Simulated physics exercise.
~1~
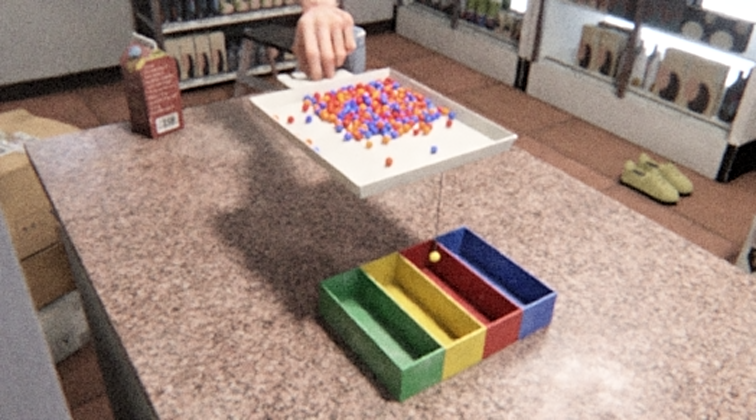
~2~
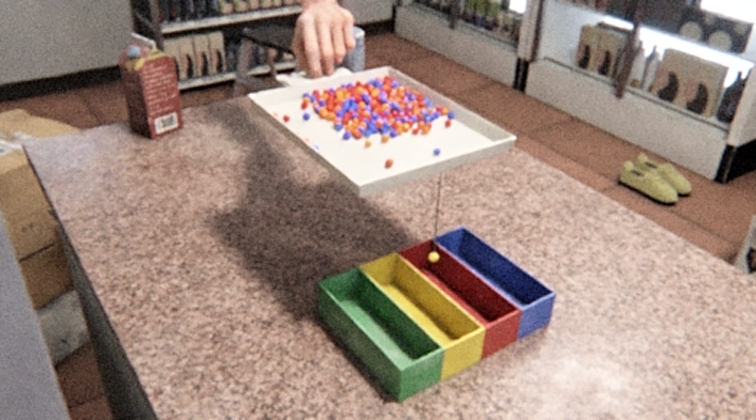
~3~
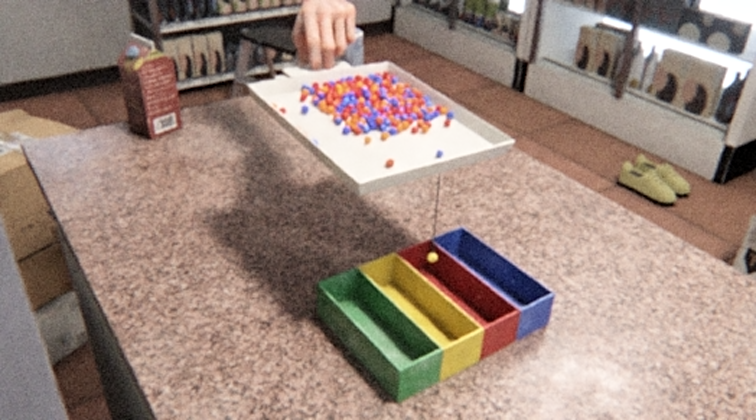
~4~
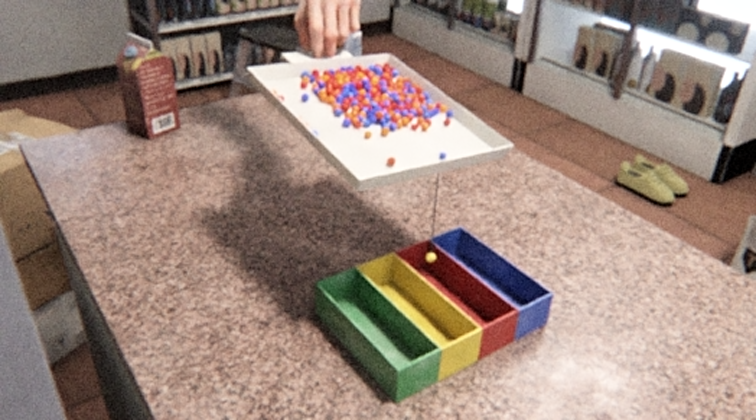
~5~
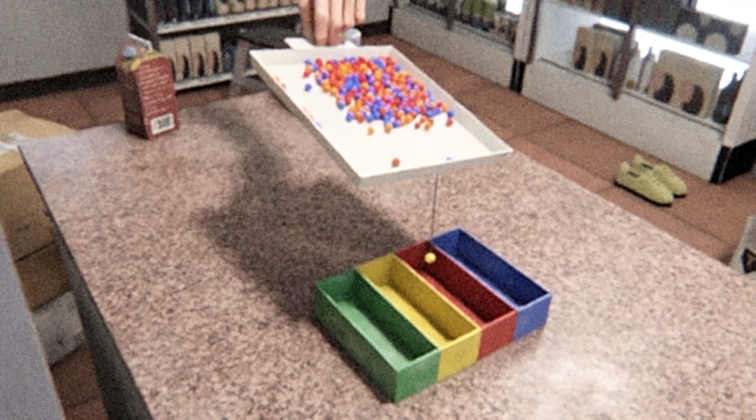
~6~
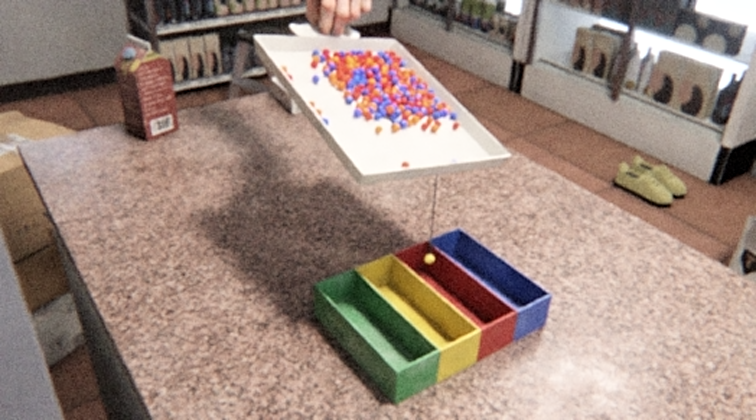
At the start, a hand holds a rimmed white tray of red, orange and blue beads above a box with green, yellow, red and blue cells, a yellow bead hanging on a thread. The hand rises, tilting the tray down towards its right corner, and then most beads begin sliding.
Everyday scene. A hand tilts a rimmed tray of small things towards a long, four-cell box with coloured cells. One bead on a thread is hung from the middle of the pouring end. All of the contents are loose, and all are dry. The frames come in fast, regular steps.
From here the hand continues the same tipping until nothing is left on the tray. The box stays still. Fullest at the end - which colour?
Blue cell.
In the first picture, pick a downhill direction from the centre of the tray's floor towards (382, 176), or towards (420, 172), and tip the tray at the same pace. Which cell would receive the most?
Try 1 - green; try 2 - the cell in green.
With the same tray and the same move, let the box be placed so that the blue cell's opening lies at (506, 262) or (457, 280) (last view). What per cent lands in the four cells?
Roughly 80 per cent, then roughly 0 per cent.
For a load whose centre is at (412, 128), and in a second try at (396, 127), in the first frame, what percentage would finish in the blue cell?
In turn 40 and 40 in a hundred.
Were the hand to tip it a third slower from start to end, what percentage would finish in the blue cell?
That comes to about 30 in every hundred.
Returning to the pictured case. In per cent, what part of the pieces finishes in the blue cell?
About 30 per cent.
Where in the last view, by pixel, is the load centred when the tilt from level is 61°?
Somewhere about (481, 161).
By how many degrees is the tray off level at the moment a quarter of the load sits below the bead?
The angle is around 70°.
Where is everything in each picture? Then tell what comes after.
The first picture shows corners of the pouring end near (361, 182) and (511, 135), level; middle of the load near (373, 108), round plastic beads; bead on its thread near (434, 257); green cell near (423, 372); yellow cell near (464, 351); red cell near (502, 331); blue cell near (538, 313).
The second picture shows corners of the pouring end near (361, 181) and (510, 137), level; middle of the load near (372, 107).
The third picture shows corners of the pouring end near (361, 179) and (509, 140), tipped barely, lowest at the right corner; middle of the load near (371, 102).
The fourth picture shows corners of the pouring end near (361, 175) and (508, 144), tipped a little, lowest at the right corner; middle of the load near (372, 95).
The fifth picture shows corners of the pouring end near (363, 172) and (506, 148), tipped a little, lowest at the right corner; middle of the load near (375, 88).
The sixth picture shows corners of the pouring end near (365, 170) and (505, 153), tipped clearly, lowest at the right corner; middle of the load near (382, 85), all but a few on the move; green cell near (418, 374); yellow cell near (459, 353); red cell near (497, 333); blue cell near (532, 315).
Shortly afterwards, tray tipped steeply; the bulk on the tray; only a few in the blue cell; near a quarter falling or outside the box.
Next, tray tipped right over; a little on the tray; near a quarter in the blue cell; only a few in the red cell; near two thirds falling or outside the box.
Some moments later, tray tipped past a quarter turn; near a third in the blue cell; only a few in the red cell; near two thirds falling or outside the box.
In the end, tray tipped past a quarter turn; near a third in the blue cell; only a few in the red cell; none at all in the green cell; none at all in the yellow cell; near two thirds outside the box.
